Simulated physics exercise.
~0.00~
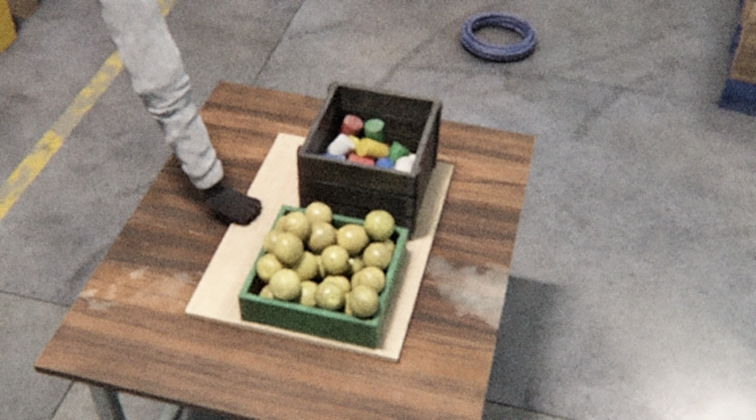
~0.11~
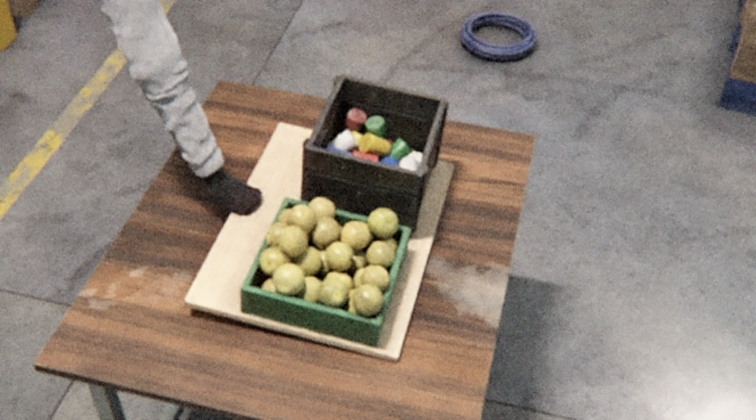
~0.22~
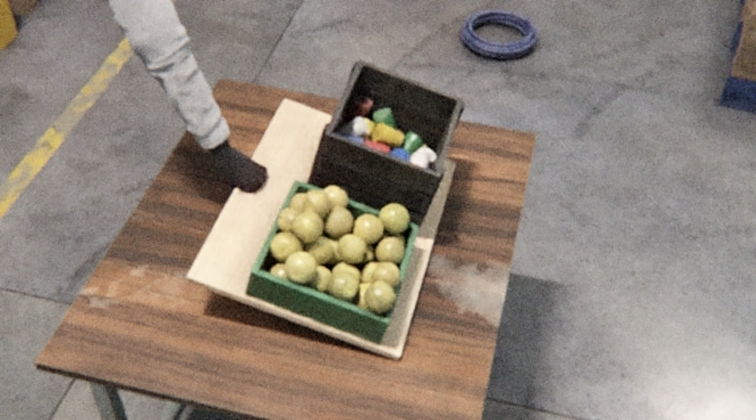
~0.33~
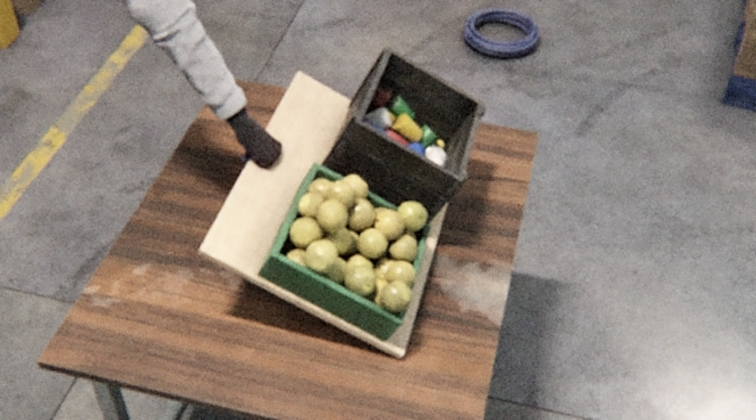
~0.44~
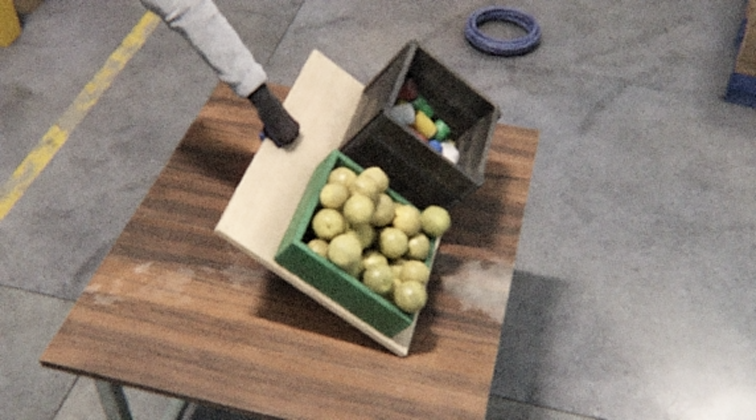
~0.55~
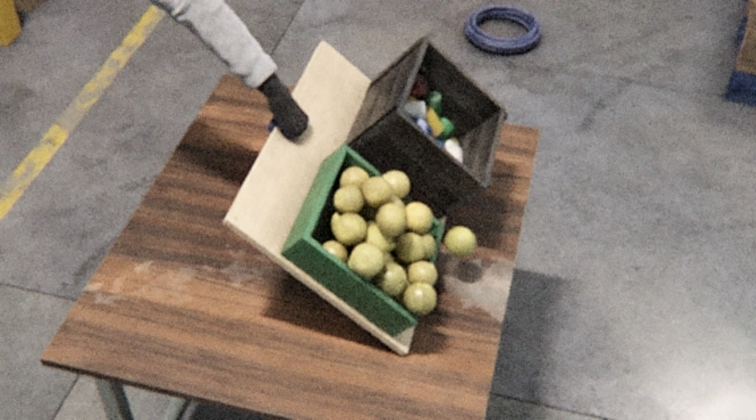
In a workshop with a grey concrete floor and a yellow line, a wooden table is seen from above at an angle by a still camera. A pale board on it carries a black basket of small colourful items behind a green basket heaped with yellow-green fruit. A gloved hand lifts the board's left side, tilting it steadily rightward with both baskets, and one fruit leaves the green basket on the right.
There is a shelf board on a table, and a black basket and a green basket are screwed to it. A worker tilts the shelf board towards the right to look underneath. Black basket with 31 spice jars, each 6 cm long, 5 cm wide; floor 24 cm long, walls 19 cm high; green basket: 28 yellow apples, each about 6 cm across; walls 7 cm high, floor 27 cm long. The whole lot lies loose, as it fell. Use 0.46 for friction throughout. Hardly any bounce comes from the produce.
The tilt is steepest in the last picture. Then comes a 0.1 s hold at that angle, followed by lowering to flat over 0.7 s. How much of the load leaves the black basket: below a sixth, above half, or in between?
Escapees: Not even a sixth.
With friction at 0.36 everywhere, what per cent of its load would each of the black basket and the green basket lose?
Black basket 0, green basket 40 per cent.
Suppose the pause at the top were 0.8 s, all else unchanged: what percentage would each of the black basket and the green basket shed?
With that change, black basket sheds 0 percent and green basket sheds 50 percent.
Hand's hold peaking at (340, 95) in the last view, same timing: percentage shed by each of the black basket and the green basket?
Then black basket 0, green basket 60 per cent.
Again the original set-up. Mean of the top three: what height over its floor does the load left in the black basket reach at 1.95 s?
Roughly 12 cm.
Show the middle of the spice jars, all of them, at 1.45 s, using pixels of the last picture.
At about (386, 175) in pixels.
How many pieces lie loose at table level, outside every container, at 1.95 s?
The number is some 4.
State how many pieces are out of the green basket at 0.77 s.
Roughly 6 for the green basket.
After 0.77 s, tilt 36°; the black basket has all 31 and the green basket is down by 6 of 28.
After 1.05 s, tilt 15°; the black basket has all 31 and the green basket is down by 10 of 28.
After 1.45 s, tilt 0°; the black basket has all 31 and the green basket is down by 11 of 28.
Outcome (at 1.95 s), the black basket has all 31 and the green basket is down by 11 of 28. Asked share, 0 of 31, 0 per cent.
